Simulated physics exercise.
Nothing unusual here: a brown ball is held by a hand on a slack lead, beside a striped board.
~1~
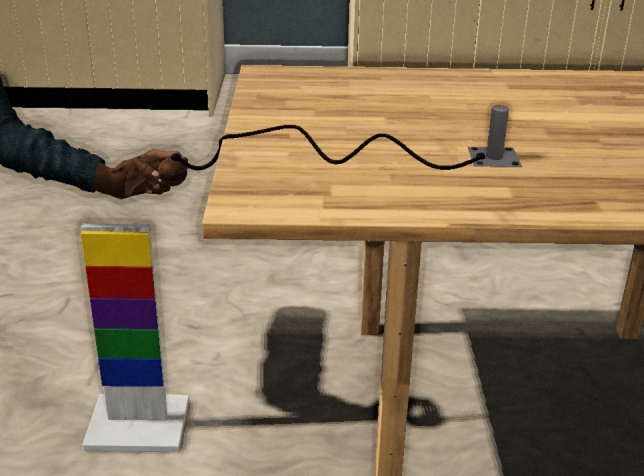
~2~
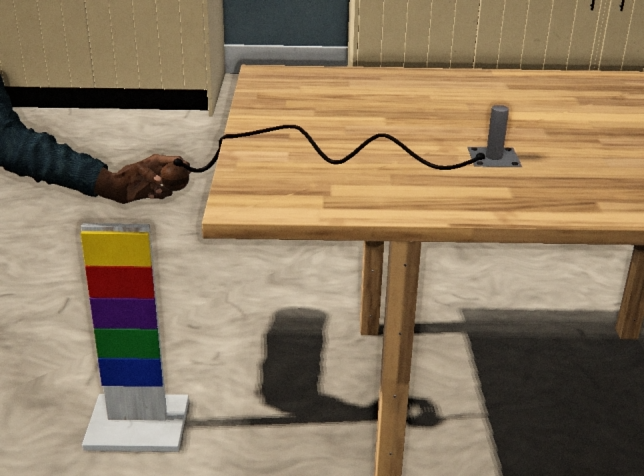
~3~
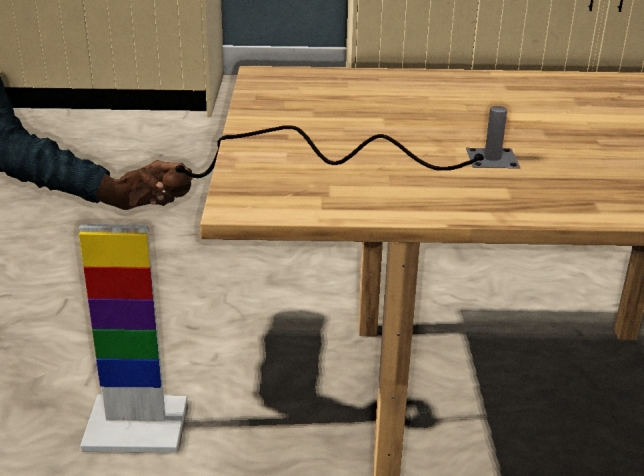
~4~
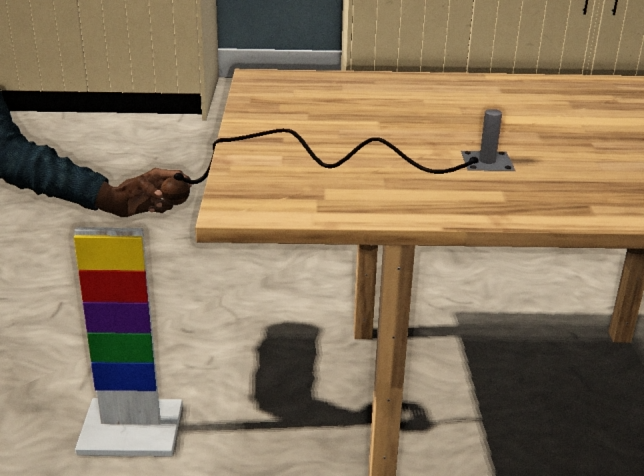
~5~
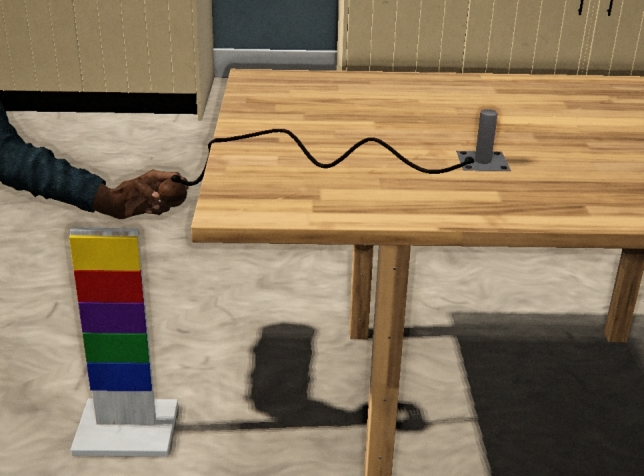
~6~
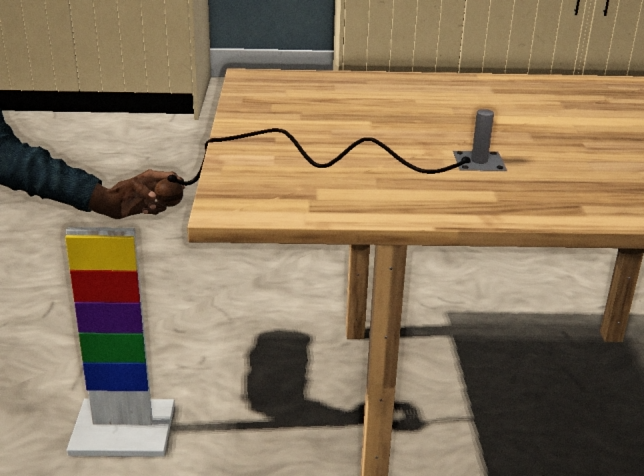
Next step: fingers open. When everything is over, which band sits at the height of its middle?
The green one.
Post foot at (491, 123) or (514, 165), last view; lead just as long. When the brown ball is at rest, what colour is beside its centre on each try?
Trial 1 - purple; trial 2 - purple.
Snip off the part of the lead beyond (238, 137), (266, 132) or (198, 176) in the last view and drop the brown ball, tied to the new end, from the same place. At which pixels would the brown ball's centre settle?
Try by try, the places come out as (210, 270), (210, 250) and (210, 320).
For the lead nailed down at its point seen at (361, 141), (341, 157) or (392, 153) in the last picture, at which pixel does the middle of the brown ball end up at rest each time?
Taking them in turn, I'd expect around (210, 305), (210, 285) and finally (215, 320).
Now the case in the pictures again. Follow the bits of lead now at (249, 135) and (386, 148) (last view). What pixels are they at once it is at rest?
(212, 244) and (345, 153).
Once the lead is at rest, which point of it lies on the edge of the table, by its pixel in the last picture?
Spot: Approx. (307, 157).
Early on, ball near (182, 281); level with red.
Midway, ball near (234, 344); level with green.
Near the end, ball near (206, 344); level with green.
Finally, ball near (217, 345); level with green. The green one.
